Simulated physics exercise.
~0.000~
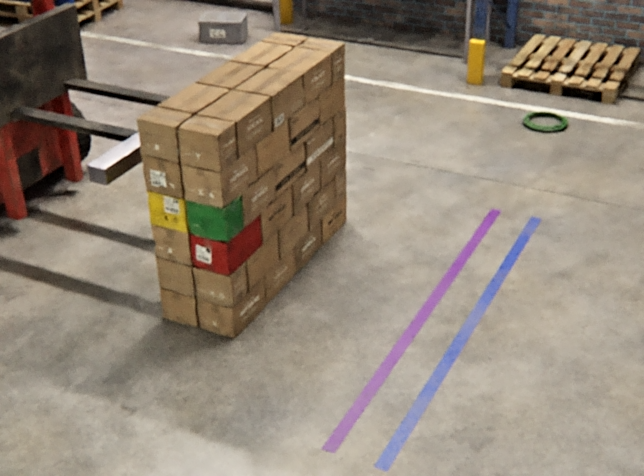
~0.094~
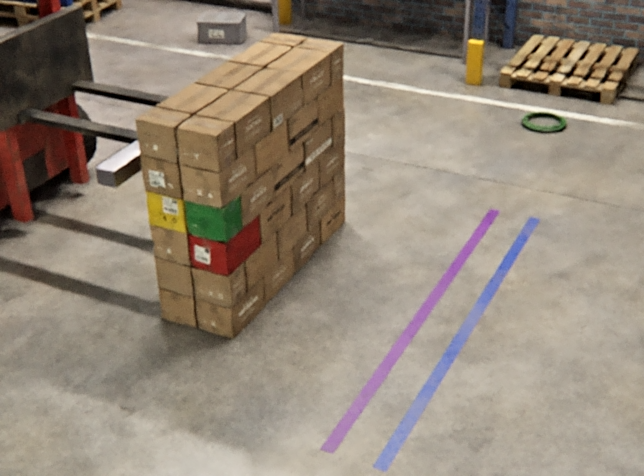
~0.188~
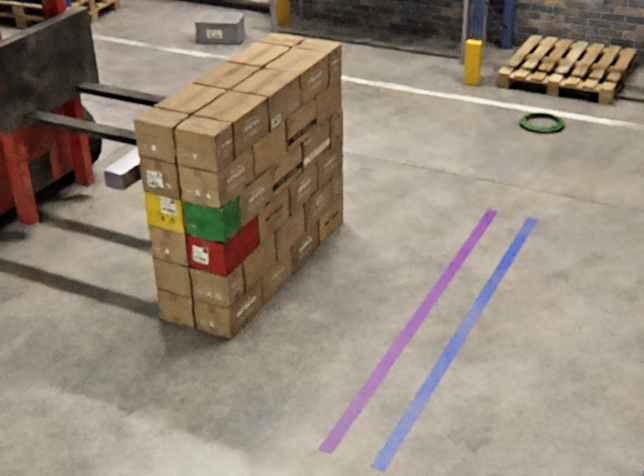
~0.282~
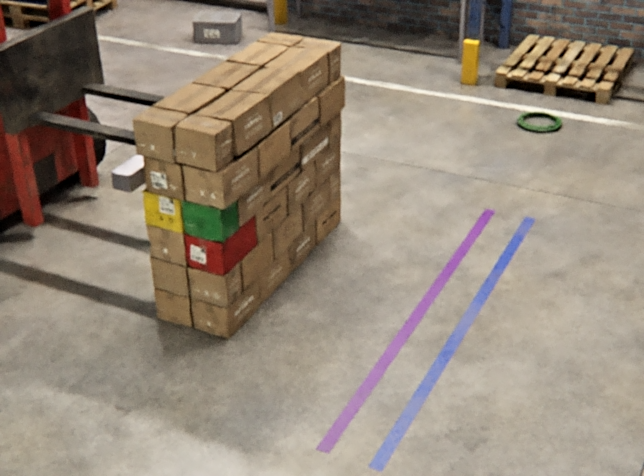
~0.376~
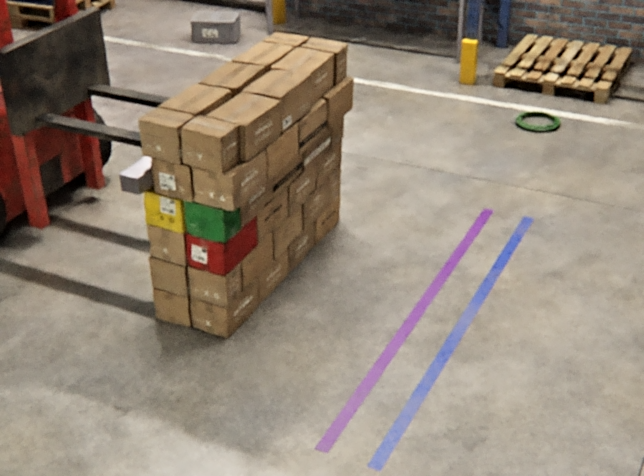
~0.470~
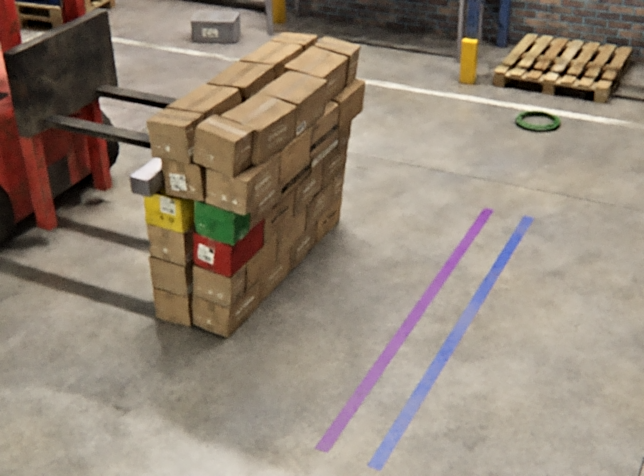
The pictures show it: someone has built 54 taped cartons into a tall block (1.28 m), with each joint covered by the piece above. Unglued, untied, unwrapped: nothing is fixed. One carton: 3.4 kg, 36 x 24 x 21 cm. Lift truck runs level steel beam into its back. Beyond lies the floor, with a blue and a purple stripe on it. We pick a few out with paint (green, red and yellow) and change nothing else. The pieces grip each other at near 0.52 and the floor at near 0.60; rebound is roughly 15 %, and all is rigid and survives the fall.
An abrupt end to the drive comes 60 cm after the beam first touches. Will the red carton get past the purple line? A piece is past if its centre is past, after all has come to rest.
It will fail to reach the line.
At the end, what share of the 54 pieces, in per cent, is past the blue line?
Roughly 15 % of them end up there.
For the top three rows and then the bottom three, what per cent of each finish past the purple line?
Top: 50%, bottom: 0%.
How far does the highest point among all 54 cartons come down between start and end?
Roughly 45 cm.
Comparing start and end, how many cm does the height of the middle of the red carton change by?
Looks like it winds up about 40 centimetres lower.
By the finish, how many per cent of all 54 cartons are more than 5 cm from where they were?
Displaced: 65 %.
By 0.80 s, none of the 54 cartons past the purple line, 36 disturbed; red carton tilted 28°; green carton tilted 28°.
By 1.18 s, 9 of the 54 cartons past the purple line; red carton on its side; green carton on its side.
When it is over (3.4 s), 15 of the 54 cartons past the purple line; red carton on its side; green carton on its side; yellow carton unmoved. In pixels of the last frame, middles, red carton near (341, 333), green carton near (377, 355).
